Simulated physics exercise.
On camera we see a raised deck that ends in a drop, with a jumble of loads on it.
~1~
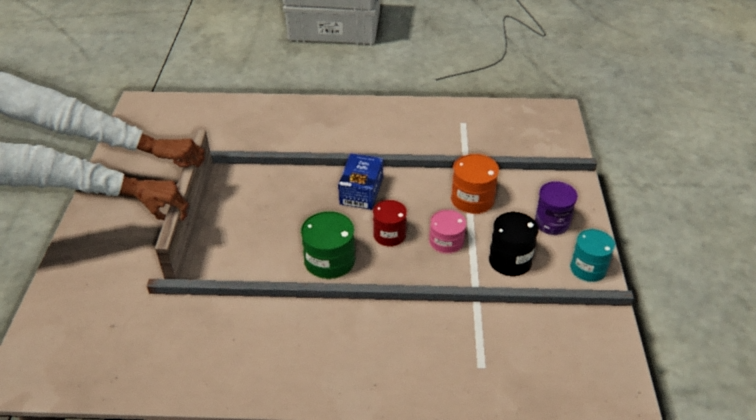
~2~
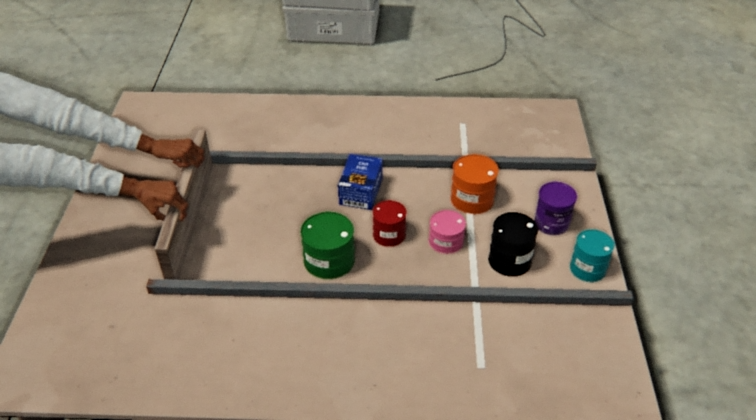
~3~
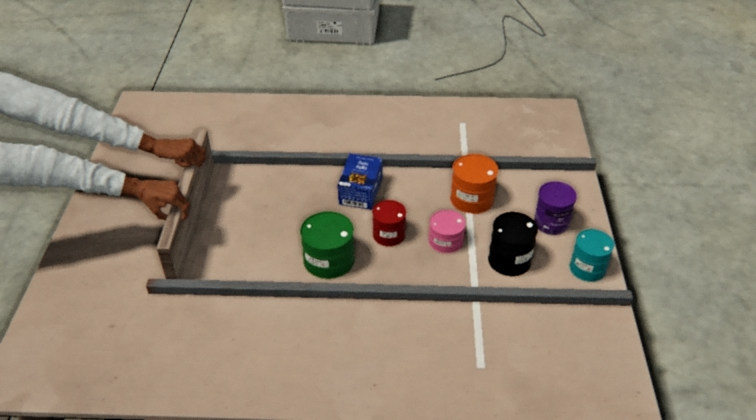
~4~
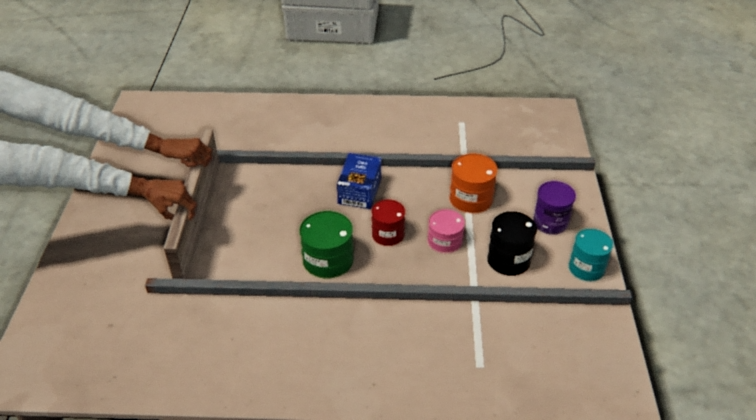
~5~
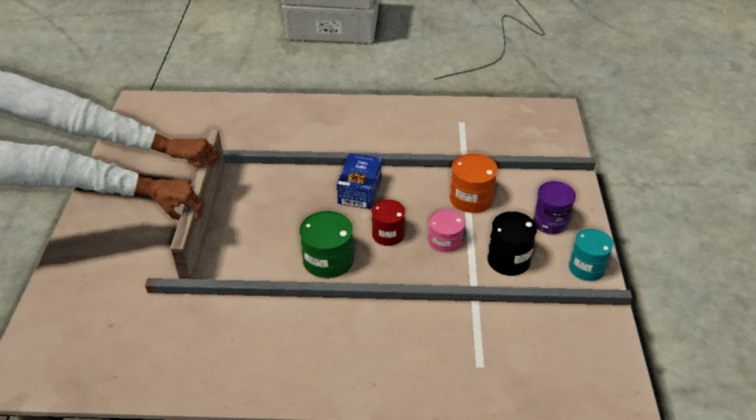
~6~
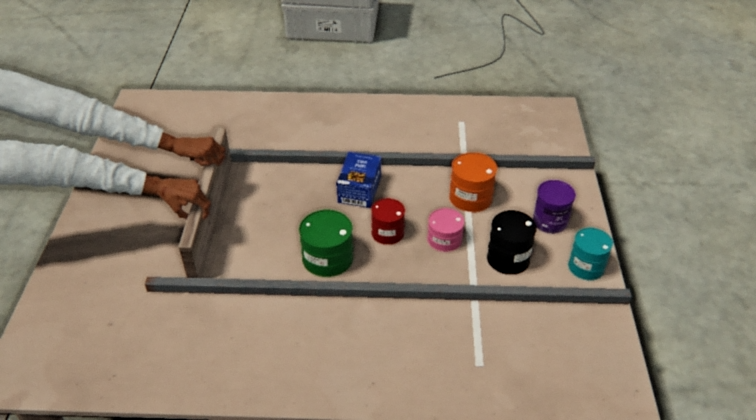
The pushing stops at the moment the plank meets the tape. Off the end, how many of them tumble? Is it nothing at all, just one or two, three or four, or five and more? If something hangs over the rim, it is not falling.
It is nothing at all.
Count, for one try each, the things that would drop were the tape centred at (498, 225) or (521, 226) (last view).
In order, 0 and 1.
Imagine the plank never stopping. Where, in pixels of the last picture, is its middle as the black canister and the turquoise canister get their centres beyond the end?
Its middle is about (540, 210) and about (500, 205).
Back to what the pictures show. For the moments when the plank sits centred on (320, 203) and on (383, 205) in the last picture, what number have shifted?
One spot: 1. Other spot: 3.
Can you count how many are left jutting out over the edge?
My count gives 0.
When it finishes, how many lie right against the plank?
It's 3.
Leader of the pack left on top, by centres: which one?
The turquoise canister is the one.
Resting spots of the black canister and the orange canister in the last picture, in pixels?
The black canister comes to rest at (547, 243), and the orange canister comes to rest at (526, 184).
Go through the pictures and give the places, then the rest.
The first frame shows turquoise canister (592, 256); purple pail (555, 209); black canister (513, 244); plank (187, 202); tape (471, 226).
The second frame shows purple pail (555, 209); red canister (389, 224).
The third frame shows black canister (512, 244); green canister (328, 245).
The fourth frame shows turquoise canister (591, 255); blue box (360, 181).
The fifth frame shows purple pail (554, 208); plank (201, 202).
The sixth frame shows turquoise canister (590, 254); purple pail (553, 207); black canister (511, 243); plank (208, 201); tape (469, 224).
Early on, none off yet; turquoise canister at rest near (590, 254); purple pail at rest near (553, 207); black canister at rest near (511, 243).
Finally, the number that fall off is zero.
